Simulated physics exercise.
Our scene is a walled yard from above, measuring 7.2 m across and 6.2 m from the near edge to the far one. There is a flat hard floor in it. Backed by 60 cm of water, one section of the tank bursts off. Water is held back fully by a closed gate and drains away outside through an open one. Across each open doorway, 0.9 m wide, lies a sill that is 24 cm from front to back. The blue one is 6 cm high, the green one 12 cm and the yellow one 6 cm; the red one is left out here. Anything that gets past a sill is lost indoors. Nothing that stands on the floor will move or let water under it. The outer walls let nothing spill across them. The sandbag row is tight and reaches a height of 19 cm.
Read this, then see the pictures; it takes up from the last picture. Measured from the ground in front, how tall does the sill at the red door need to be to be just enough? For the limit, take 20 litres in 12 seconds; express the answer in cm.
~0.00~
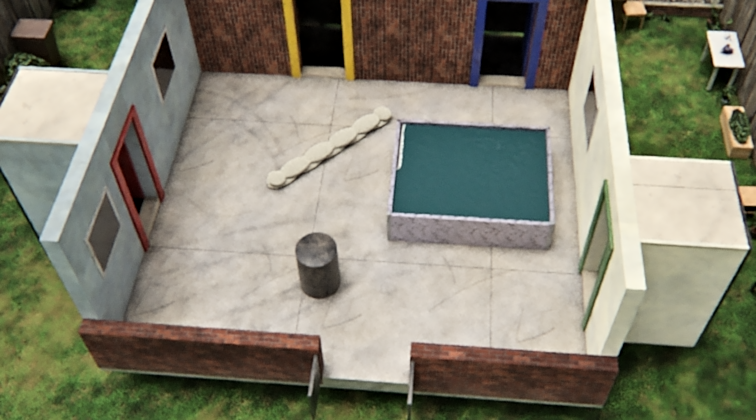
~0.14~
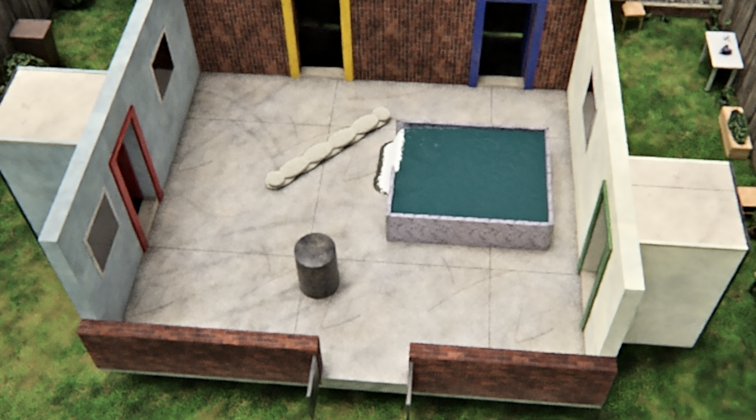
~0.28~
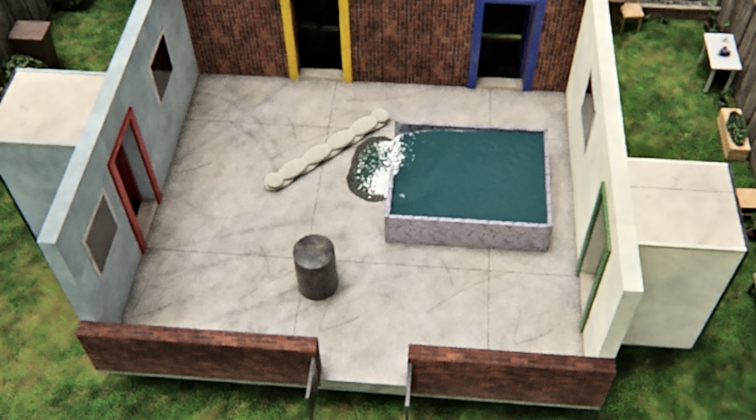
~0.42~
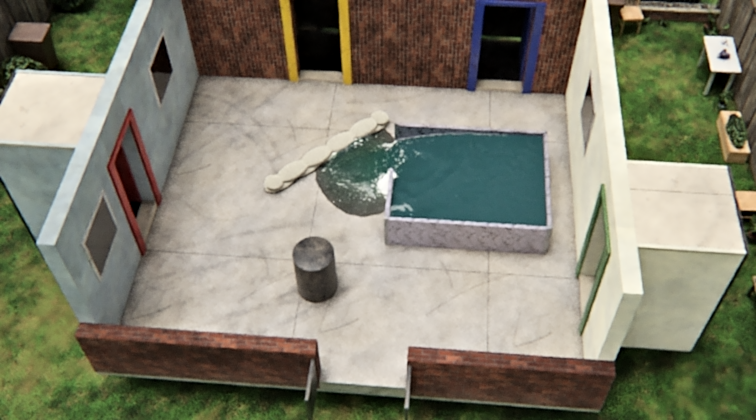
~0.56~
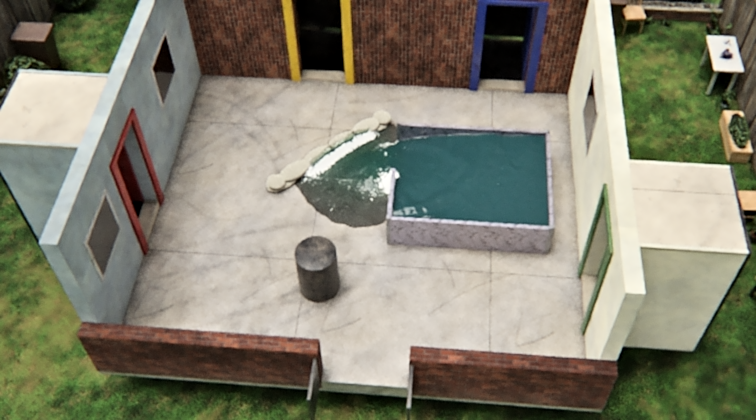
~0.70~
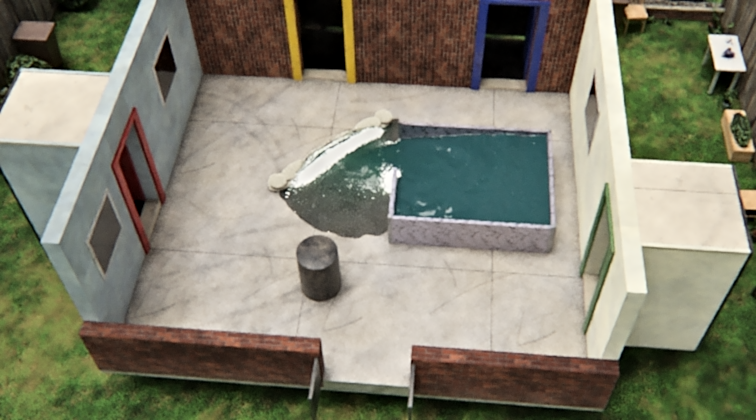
It needs to be about 10.5 cm tall.
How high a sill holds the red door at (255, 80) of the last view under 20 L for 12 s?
Close to 6.5 cm at the least.
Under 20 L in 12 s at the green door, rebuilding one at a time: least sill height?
At green, roughly 6.5 cm.
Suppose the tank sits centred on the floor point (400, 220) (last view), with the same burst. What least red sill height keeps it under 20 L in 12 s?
It must be around 18 cm tall.
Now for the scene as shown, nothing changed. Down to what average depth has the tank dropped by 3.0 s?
Some 34 cm.
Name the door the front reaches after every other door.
Answer: Green.
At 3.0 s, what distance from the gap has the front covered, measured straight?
Distance from gap: Approx. 5.6 m.
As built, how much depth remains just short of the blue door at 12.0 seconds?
Lab note: Depth approx. 6.0 cm.
After 1.4 s water covers 20 % of the floor, deepest (43 cm) near (357, 146); it has not reached the red door.
After 3.0 s water covers 60 % of the floor, deepest (34 cm) near (357, 146); 13 cm at the red door, 0 litres in over its 14 cm sill.
After 12.0 s water covers 95 % of the floor, deepest (10 cm) near (554, 372); 6 cm at the red door, 2 litres in over its 14 cm sill.
At the red door as built, the water arrived by 2.0 s and peaked near 14 cm at 3.2 s.
With a sill of 9 cm, 39 litres would have come in within the 12 s; with 12 cm, 10 litres. So under 20 litres takes about 10.5 cm.
